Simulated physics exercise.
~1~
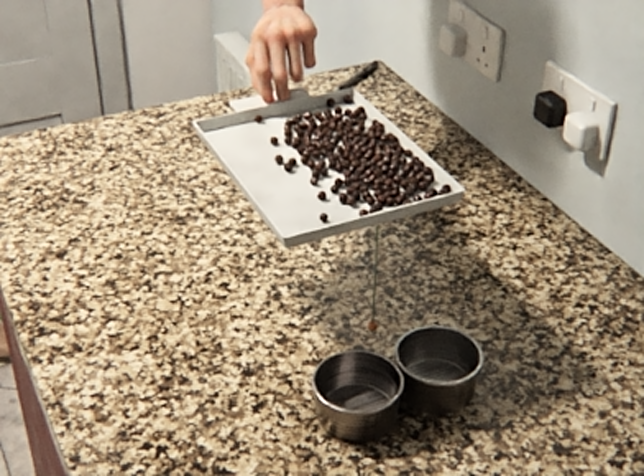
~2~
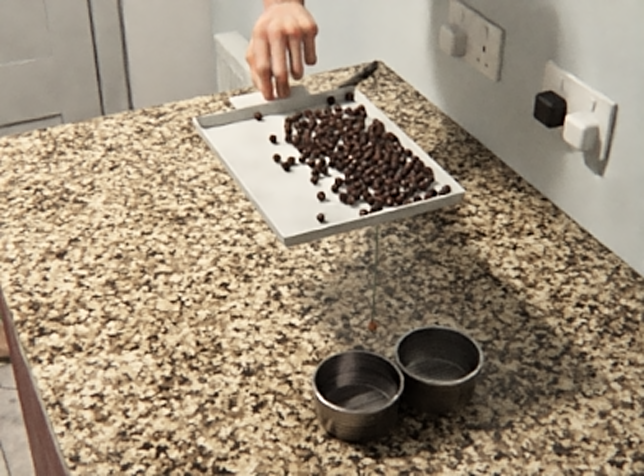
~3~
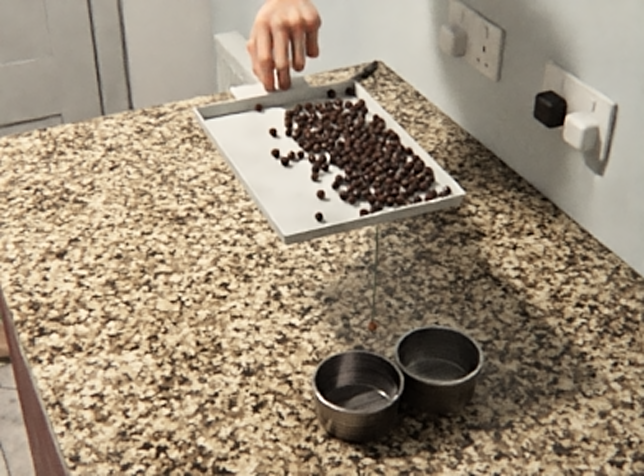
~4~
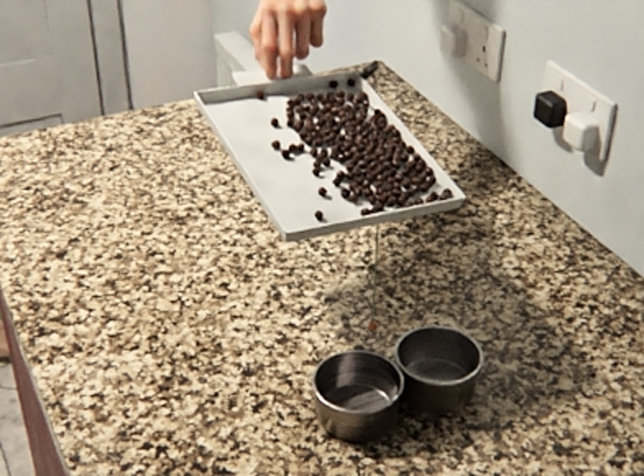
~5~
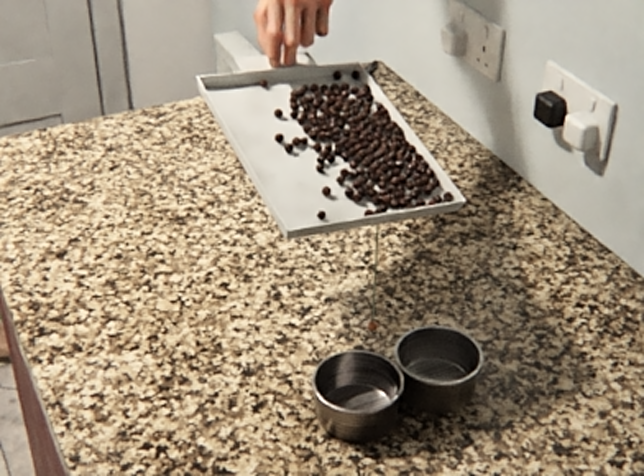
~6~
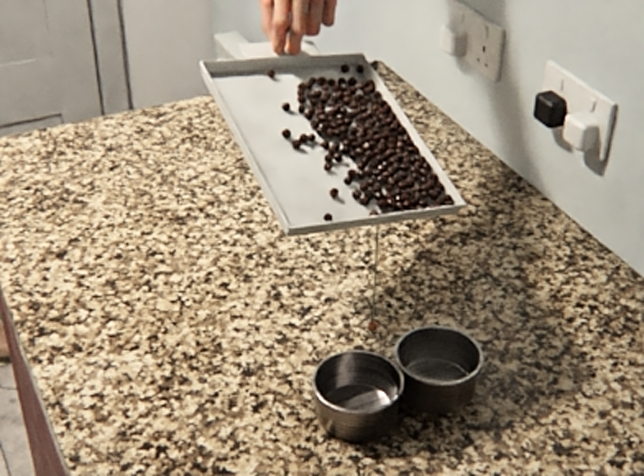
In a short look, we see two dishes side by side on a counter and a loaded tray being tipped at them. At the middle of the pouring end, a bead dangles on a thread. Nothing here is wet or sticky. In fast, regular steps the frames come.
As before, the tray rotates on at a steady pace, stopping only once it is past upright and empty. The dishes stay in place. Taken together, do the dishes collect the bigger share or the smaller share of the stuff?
The dishes will catch only a minority of the load.
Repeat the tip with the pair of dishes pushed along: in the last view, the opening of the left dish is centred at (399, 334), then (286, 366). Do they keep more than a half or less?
For the two tries in order: Exceeding half, not as much as half.
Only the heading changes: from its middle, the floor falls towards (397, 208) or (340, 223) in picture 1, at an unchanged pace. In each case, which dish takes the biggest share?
Try one: The rightmost dish. Try two: The leftmost dish.
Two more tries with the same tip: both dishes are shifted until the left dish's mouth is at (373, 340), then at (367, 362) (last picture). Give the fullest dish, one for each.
Place 1: The one on the right side; place 2: The one on the right side.
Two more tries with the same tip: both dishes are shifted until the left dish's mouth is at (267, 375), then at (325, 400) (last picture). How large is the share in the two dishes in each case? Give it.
0 %, then 0 %.
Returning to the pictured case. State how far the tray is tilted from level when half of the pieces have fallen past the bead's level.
My estimate is some 85 degrees.
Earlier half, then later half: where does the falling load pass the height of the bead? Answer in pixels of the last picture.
First close to (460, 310), next close to (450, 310).
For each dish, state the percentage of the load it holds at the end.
Final share: Left dish at 0 per cent, right dish at 30 per cent.
Soon, tray tipped steeply; most on the tray; a stray few in the right dish; a stray few outside both; a small part in the air.
A while on, tray tipped past a quarter turn; a stray few on the tray; about a quarter in the right dish; about two thirds outside both; a stray few in the air.
Towards the end, tray tipped past a quarter turn; about a quarter in the right dish; most outside both.
Finally, tray tipped past a quarter turn; none in the left dish; about a quarter in the right dish; most outside both.
